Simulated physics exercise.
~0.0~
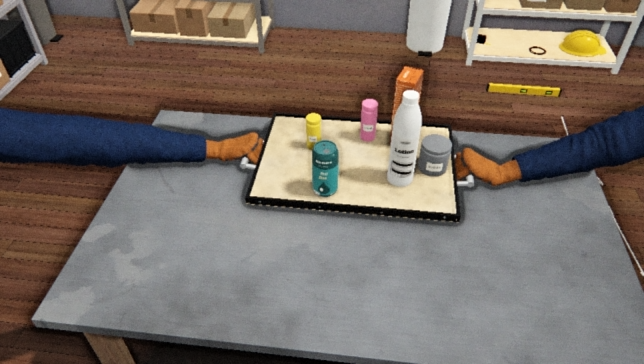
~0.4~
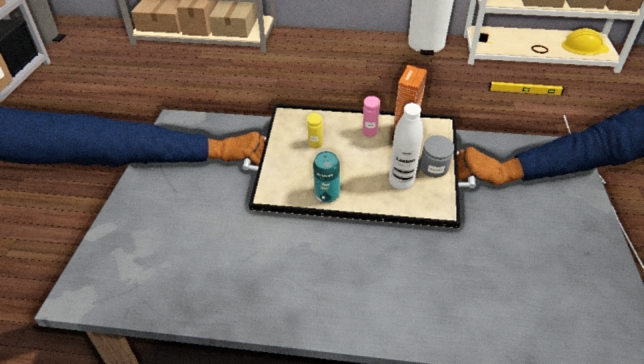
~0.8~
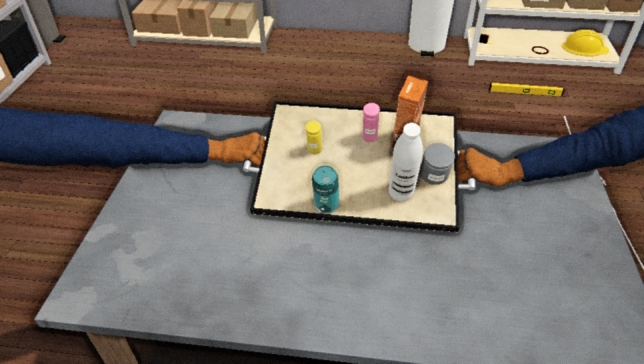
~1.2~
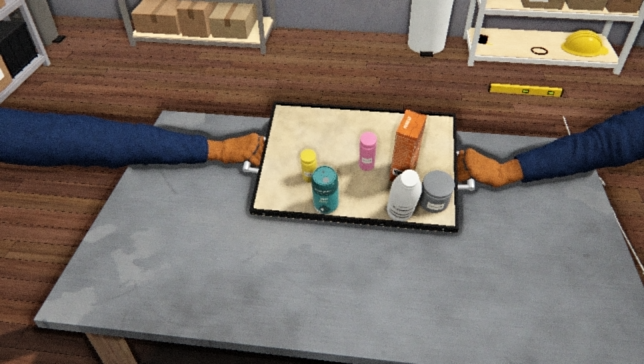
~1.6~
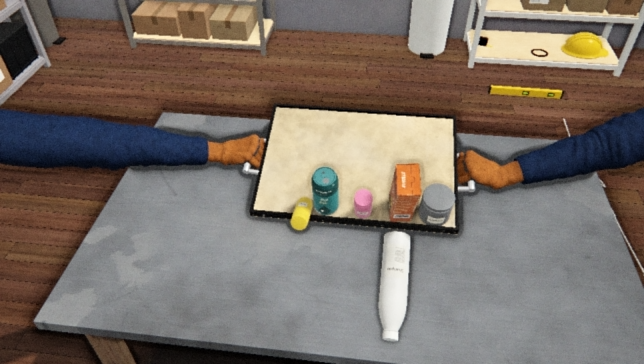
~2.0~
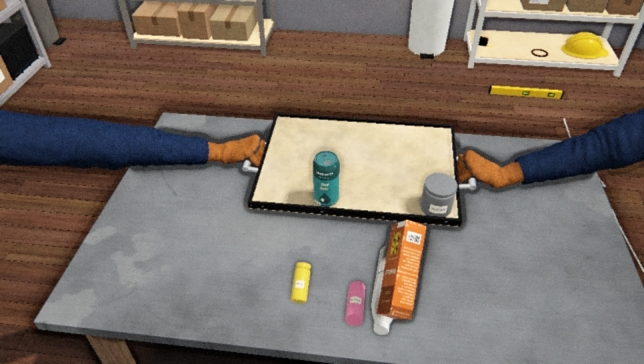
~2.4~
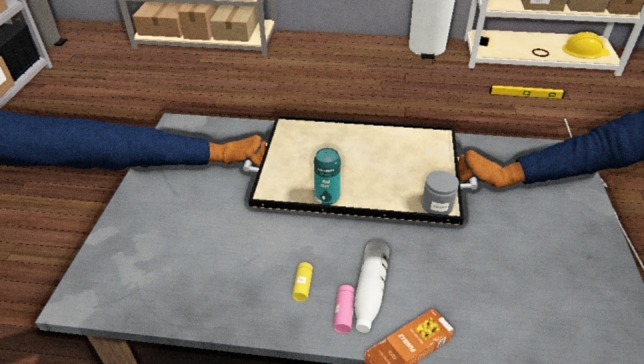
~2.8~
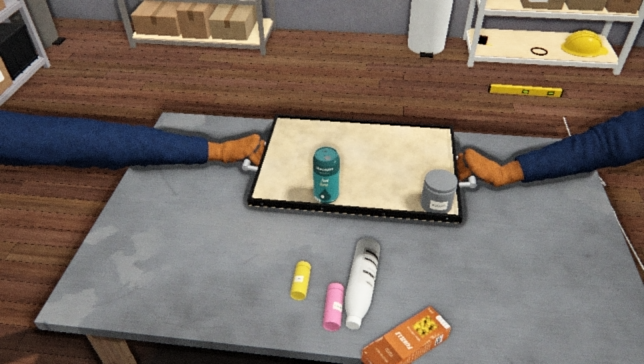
At the start, two gloved hands hold a tray above a grey table, with a white bottle, orange carton, pink shaker, yellow shaker, turquoise can and grey jar standing on it. The near edge dips, and the items begin to lean and slide toward it. The white bottle drops off first and lies on the table, while the yellow shaker tips over at the rim. The yellow shaker, pink shaker and orange carton then land on the table too. The tray comes back level, and the fallen items shift slightly. At the end, only the turquoise can and the grey jar still stand on the tray, with the other four lying below.
